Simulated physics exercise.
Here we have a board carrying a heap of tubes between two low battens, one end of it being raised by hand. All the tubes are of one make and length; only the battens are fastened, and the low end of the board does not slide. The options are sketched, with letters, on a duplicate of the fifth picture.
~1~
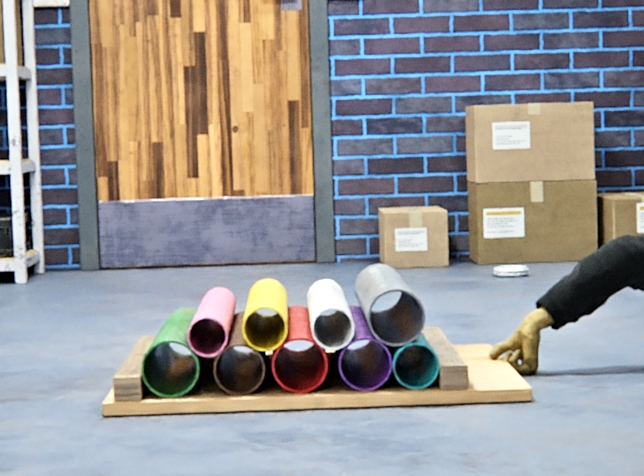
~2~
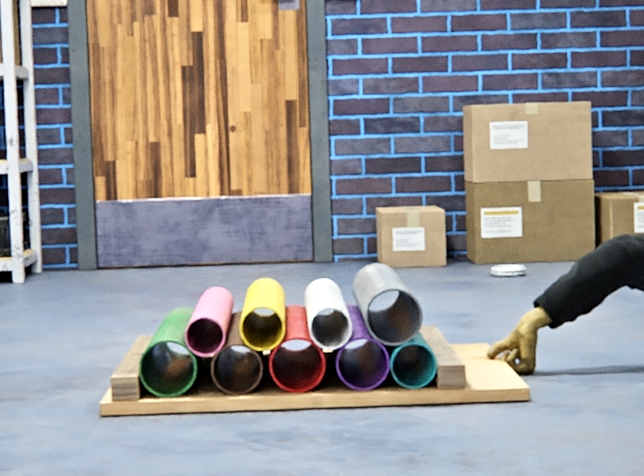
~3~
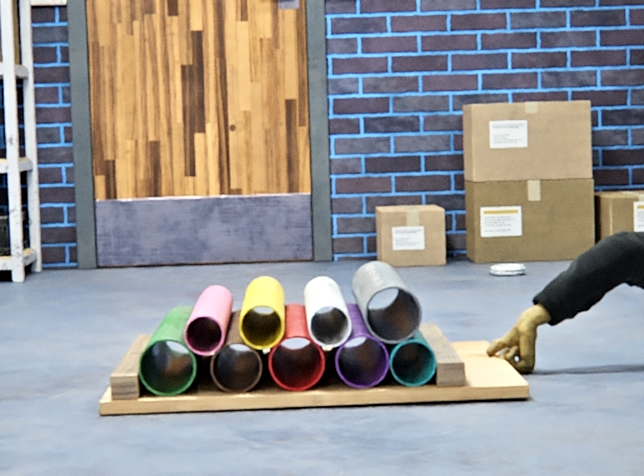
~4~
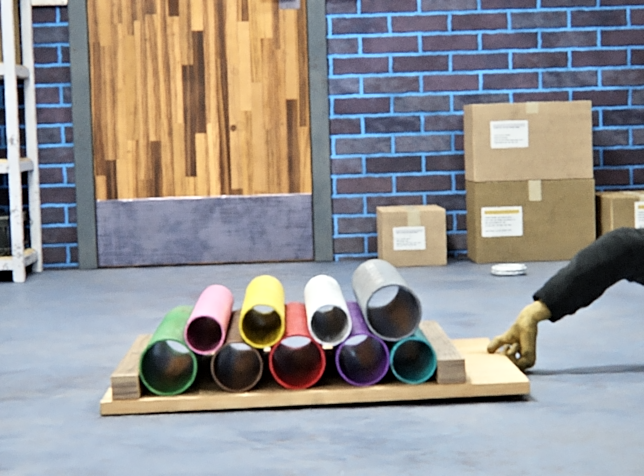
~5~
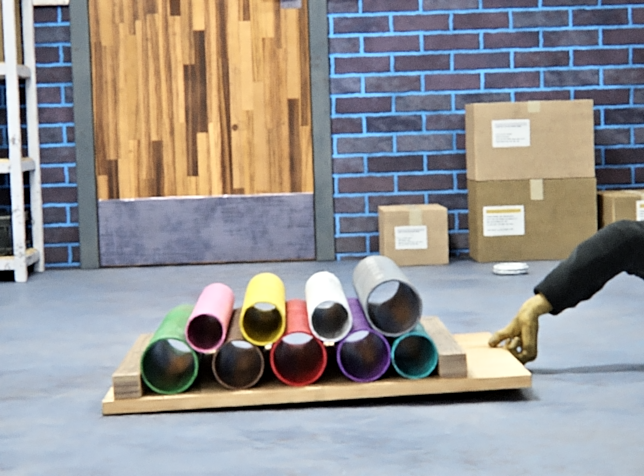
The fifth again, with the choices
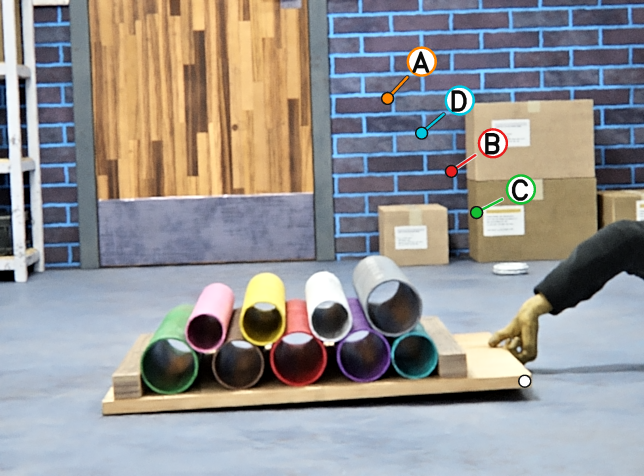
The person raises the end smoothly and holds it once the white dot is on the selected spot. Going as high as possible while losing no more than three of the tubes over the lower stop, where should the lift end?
No higher than B.
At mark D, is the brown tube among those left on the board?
Yes, with D.
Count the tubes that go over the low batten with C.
It comes to none.
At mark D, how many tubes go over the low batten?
With D, four.
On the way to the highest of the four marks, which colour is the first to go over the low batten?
It is the pink one.
On the copy, A at (388, 99); B at (451, 171); C at (477, 213); D at (422, 133); the white dot at (525, 381).
On B. First, board at 18°.
Then, board at 32°.
Finally, board at 32°, none over the low batten.
By contrast, A four over the low batten (grey, yellow, white, pink); C none over the low batten; D four over the low batten (grey, yellow, white, pink).
